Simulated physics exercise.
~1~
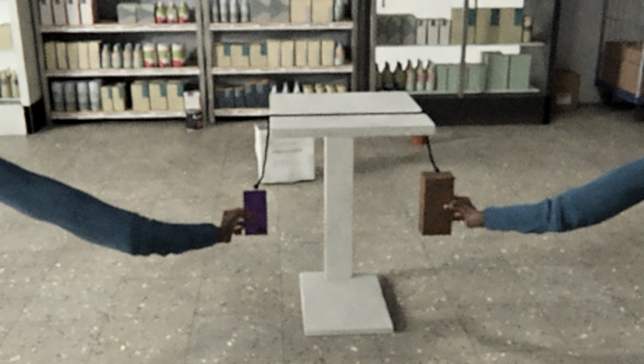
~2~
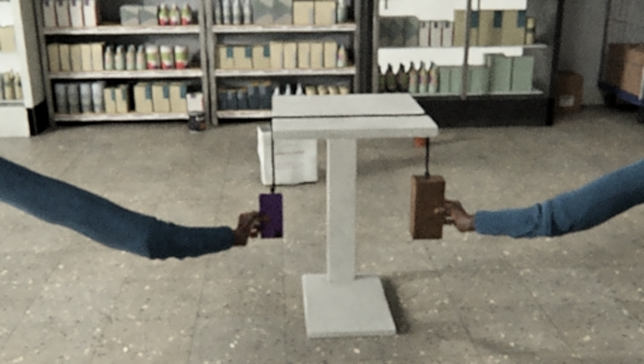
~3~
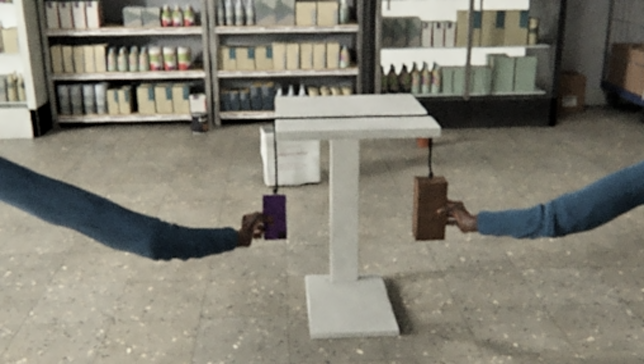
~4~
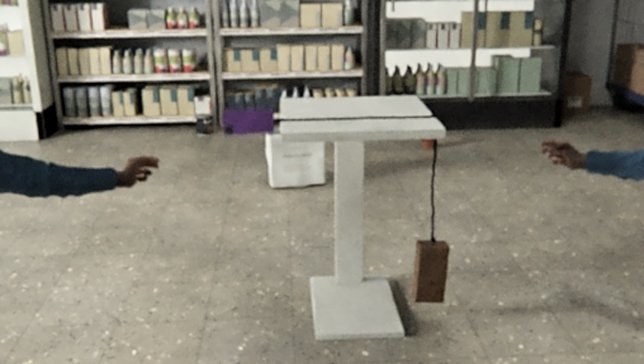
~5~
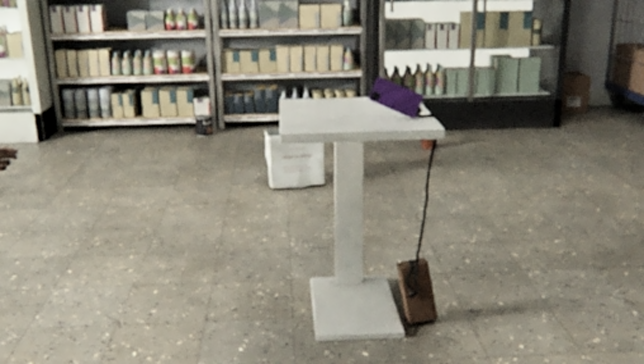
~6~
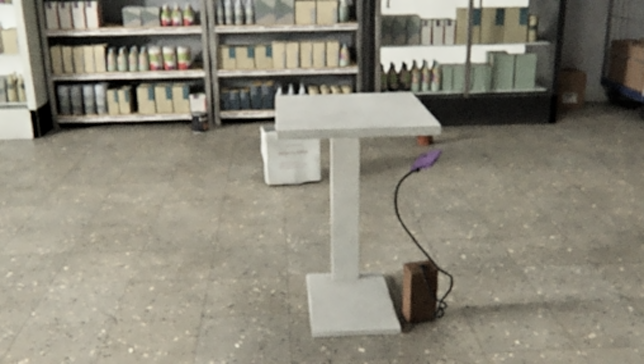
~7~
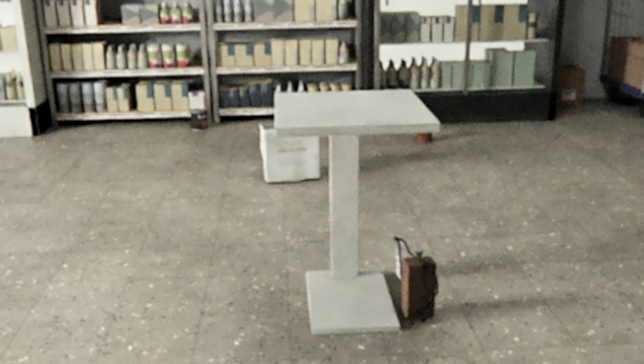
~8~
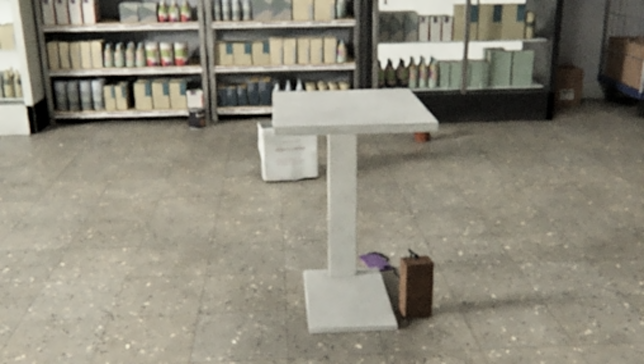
A brown brick dropped on the right of a small white table after two hands let go, dragging a purple phone up and over the top by their shared cord, until both ended up on the floor near the table's base.
